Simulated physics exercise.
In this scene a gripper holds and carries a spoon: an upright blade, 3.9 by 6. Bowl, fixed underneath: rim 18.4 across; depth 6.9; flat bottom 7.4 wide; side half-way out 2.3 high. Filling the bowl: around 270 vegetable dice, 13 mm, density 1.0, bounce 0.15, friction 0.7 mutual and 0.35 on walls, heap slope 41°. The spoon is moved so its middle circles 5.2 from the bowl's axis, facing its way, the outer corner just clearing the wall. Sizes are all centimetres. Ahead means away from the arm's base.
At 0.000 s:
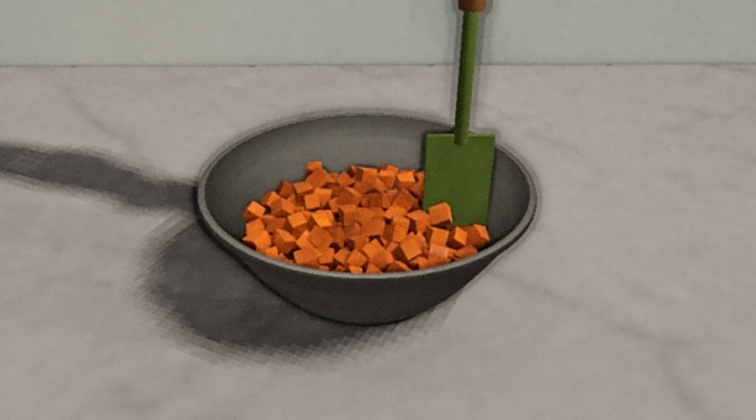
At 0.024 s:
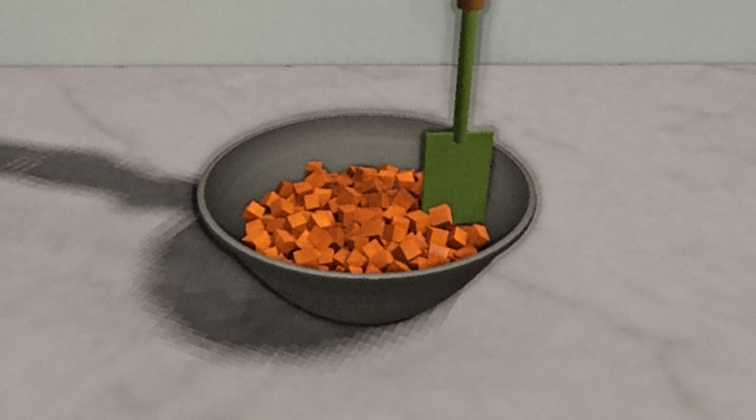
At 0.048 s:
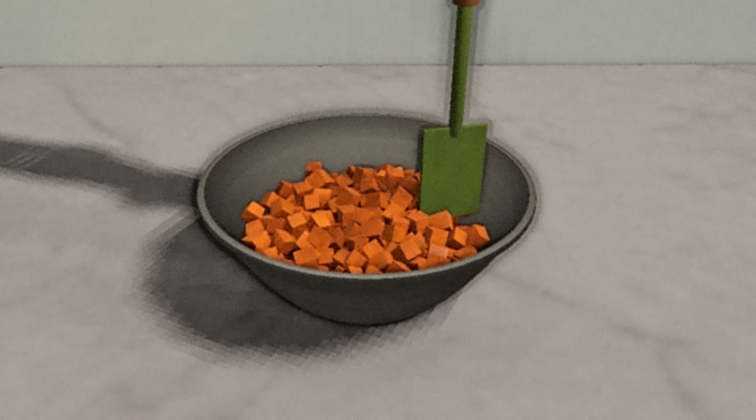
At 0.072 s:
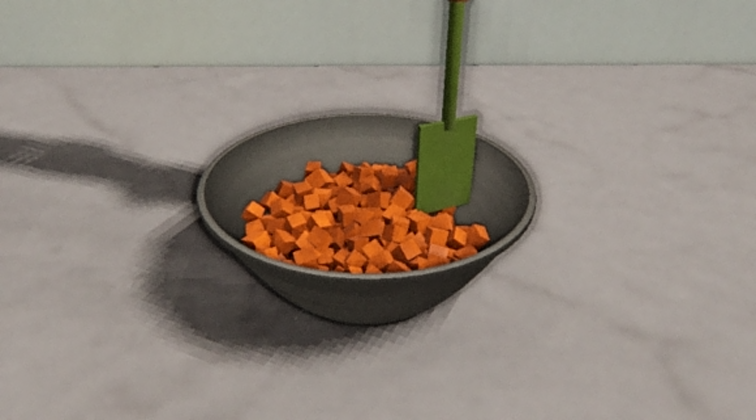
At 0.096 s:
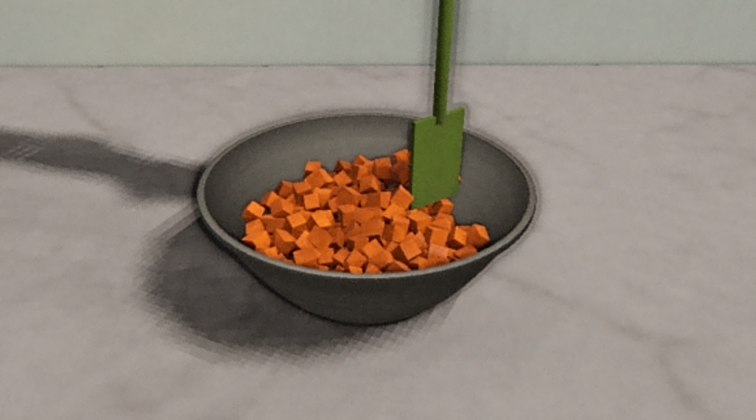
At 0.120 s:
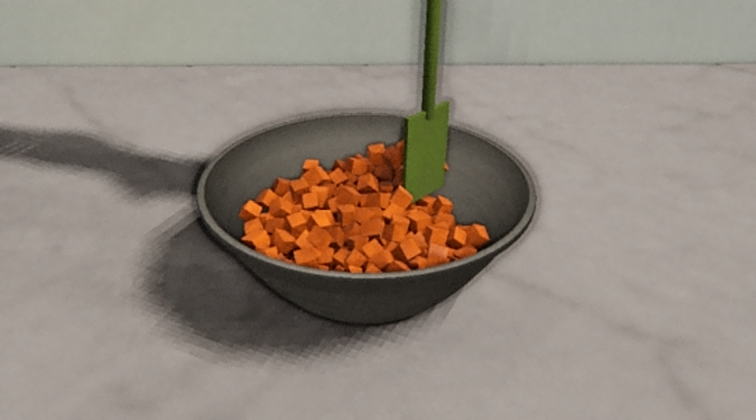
A green spatula-like tool, upright at the right side of a grey bowl, sweeps slowly leftward and away along the inner wall, turning as it goes. The still camera looks down at an angle on a pale, marbled countertop before a light green wall. Orange cubes heaped in the bowl shift slightly, rising at the back beside the blade, while dark shadows stretch left.
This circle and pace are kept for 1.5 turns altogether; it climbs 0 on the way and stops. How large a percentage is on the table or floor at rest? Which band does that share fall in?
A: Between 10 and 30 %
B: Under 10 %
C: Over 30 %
Between 10 and 30 % (A).
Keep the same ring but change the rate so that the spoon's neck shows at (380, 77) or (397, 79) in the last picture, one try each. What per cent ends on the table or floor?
Well, about 35 percent the first time and about 35 percent the second.
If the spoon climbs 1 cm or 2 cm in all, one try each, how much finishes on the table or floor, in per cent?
Estimates: 20 % and 15 %.
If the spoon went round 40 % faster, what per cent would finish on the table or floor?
Estimate: Near 30 in a hundred.
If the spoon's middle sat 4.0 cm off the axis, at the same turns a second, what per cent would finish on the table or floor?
That would make it around 25 percent.
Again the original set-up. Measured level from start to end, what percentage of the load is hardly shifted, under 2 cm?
Roughly 15 percent of the load.
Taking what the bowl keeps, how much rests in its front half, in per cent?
Around 70 percent of it.
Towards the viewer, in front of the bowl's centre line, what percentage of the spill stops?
About 40 per cent.
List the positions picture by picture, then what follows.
In the first frame, the spoon neck at (463, 110), 0° round; upper third of the load around (373, 220), from x 255 to 475, top at y 170; 271 in the bowl.
In the second frame, the spoon neck at (462, 108), 3° round; upper third of the load around (372, 220), from x 255 to 475, top at y 170.
In the third frame, the spoon neck at (457, 102), 12° round; upper third of the load around (372, 220), from x 255 to 475, top at y 170.
In the fourth frame, the spoon neck at (450, 96), 22° round; upper third of the load around (372, 219), from x 255 to 475, top at y 170.
In the fifth frame, the spoon neck at (441, 91), 33° round; upper third of the load around (371, 218), from x 255 to 475, top at y 160.
In the sixth frame, the spoon neck at (429, 86), 43° round; upper third of the load around (366, 216), from x 250 to 475, top at y 145; 271 in the bowl.
After 0.57 s, 238° round, highest piece 9 above the table; 264 in the bowl, 7 on the table or floor.
After 1.02 s, 74° round, highest piece 9 above the table; 231 in the bowl, 33 on the table or floor, 7 in flight or on the tool.
After 1.45 s, 180° round, highest piece 8 above the table; 211 in the bowl, 59 on the table or floor, 1 in flight or on the tool.
After 2.15 s, 180° round, highest piece 8 above the table; 211 in the bowl, 60 on the table or floor.
In the end, 211 in the bowl, 60 on the table or floor. That is 22 % on the table or floor.
